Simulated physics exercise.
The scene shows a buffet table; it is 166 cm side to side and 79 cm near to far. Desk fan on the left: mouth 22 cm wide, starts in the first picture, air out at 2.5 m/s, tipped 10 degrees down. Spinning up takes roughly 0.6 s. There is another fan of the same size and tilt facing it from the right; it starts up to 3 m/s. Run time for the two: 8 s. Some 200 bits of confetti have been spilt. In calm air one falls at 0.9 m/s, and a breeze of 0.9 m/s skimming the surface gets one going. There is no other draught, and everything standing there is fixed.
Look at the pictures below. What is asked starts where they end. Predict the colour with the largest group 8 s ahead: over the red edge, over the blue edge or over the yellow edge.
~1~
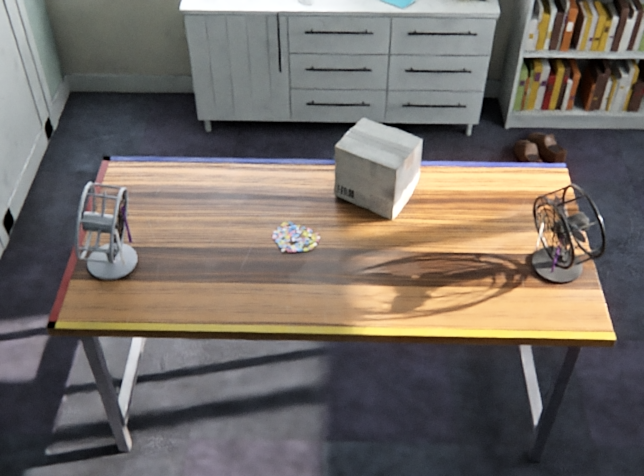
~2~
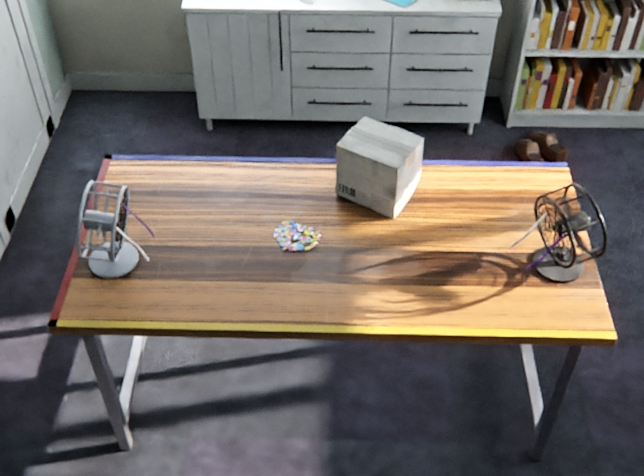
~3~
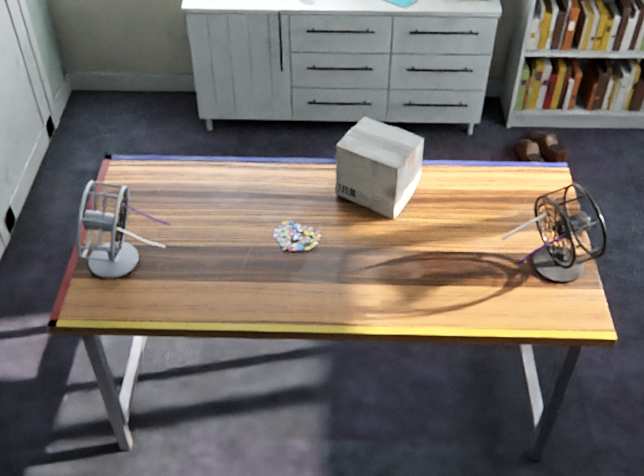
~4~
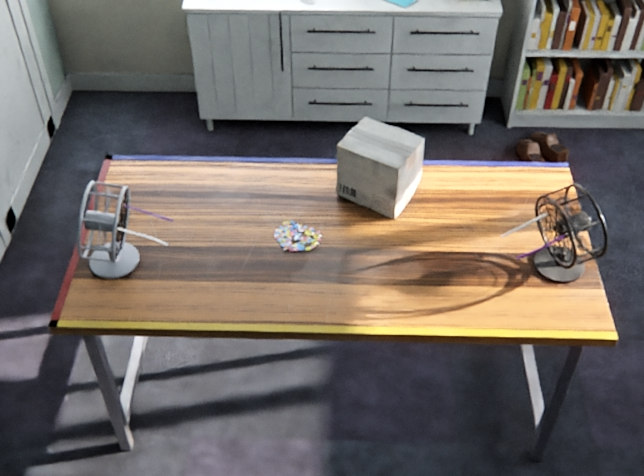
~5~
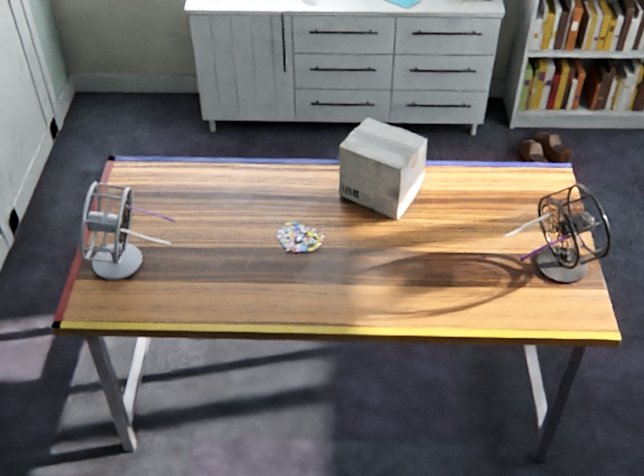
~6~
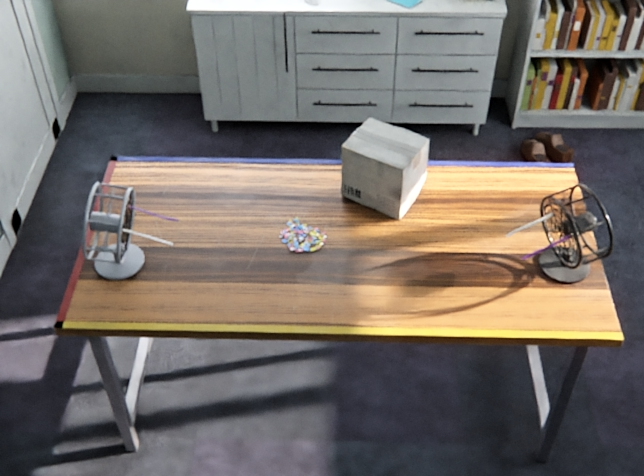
The blue edge.
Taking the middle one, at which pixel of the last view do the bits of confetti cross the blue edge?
Median crossing, approx. (329, 160).
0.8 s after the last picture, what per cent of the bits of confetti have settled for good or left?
Estimate: Close to 40 %.
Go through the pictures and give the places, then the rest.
In the first picture, the middle of the bits of confetti is near (294, 238), none has stirred yet, the mouth of the desk fan is at (102, 223) and that of the second one at (568, 227).
In the second picture, the middle of the bits of confetti is near (295, 236), none has stirred yet, the red edge is centred on (79, 232), the blue edge is centred on (335, 159) and the yellow edge is centred on (330, 333).
In the third picture, the middle of the bits of confetti is near (295, 236), none has stirred yet and the top of a box is at (381, 141).
In the fourth picture, the middle of the bits of confetti is near (296, 236) and none has stirred yet.
In the fifth picture, the middle of the bits of confetti is near (298, 237) and none has stirred yet.
In the sixth picture, the middle of the bits of confetti is near (302, 237) and about 5 % have left their places.
Then, 0.8 s after the last picture, 0 % are over the red edge, 92 % over the blue edge and 0 % over the yellow edge; 41 % are gone or lie where they will stay.
Then, 1.8 s after the last picture, 0 % are over the red edge, 94 % over the blue edge and 0 % over the yellow edge; 96 % are gone or lie where they will stay.
Then, 3.6 s after the last picture, 0 % are over the red edge, 94 % over the blue edge and 0 % over the yellow edge; 97 % are gone or lie where they will stay.
Then, 7.2 s after the last picture, at the end, 0 % are over the red edge, 94 % over the blue edge and 0 % over the yellow edge.
